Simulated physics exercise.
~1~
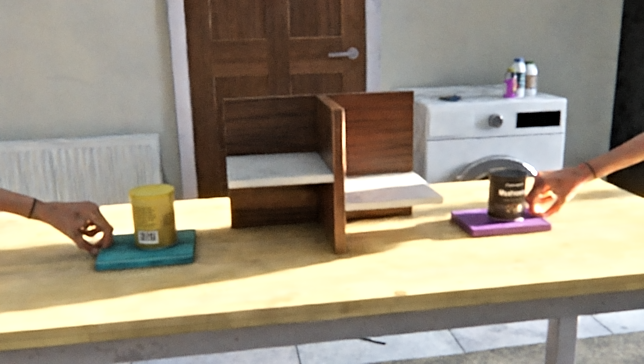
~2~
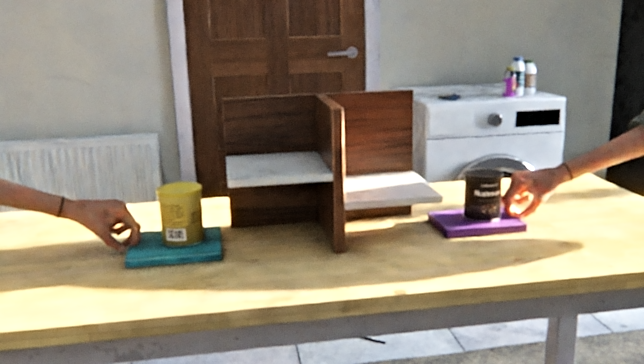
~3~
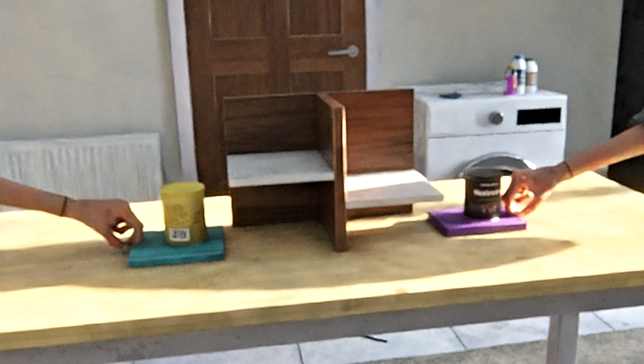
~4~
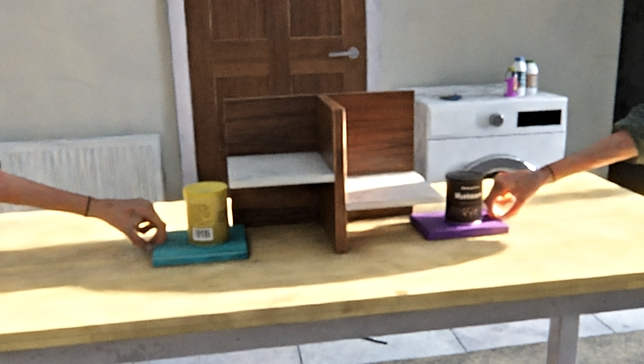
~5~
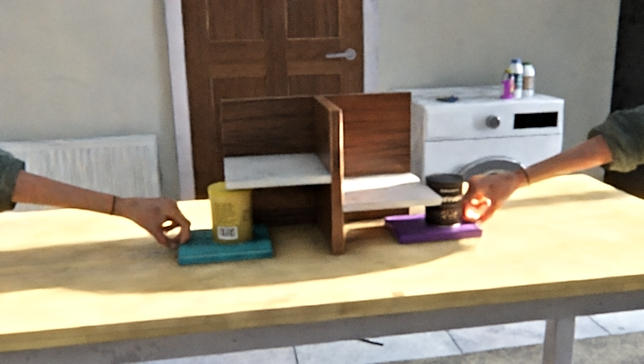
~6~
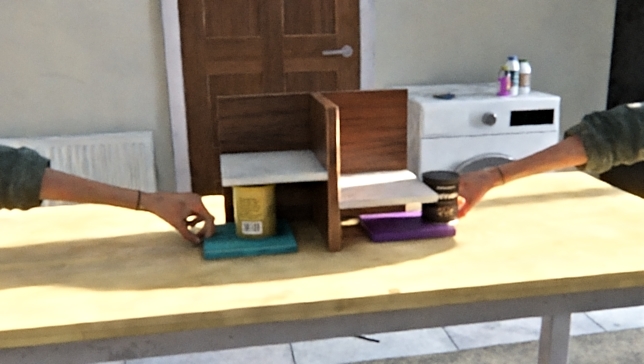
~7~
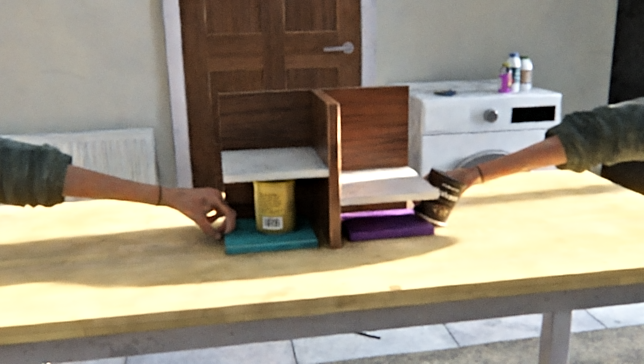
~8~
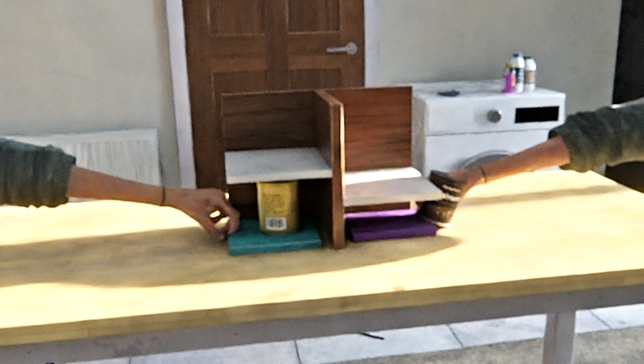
We see two hands slide a turquoise board with a yellow tin and a purple tray with a black pot under low shelves from opposite sides; the tin goes in upright, while the pot catches the right shelf's edge, shifts back on its tray and ends up leaning.
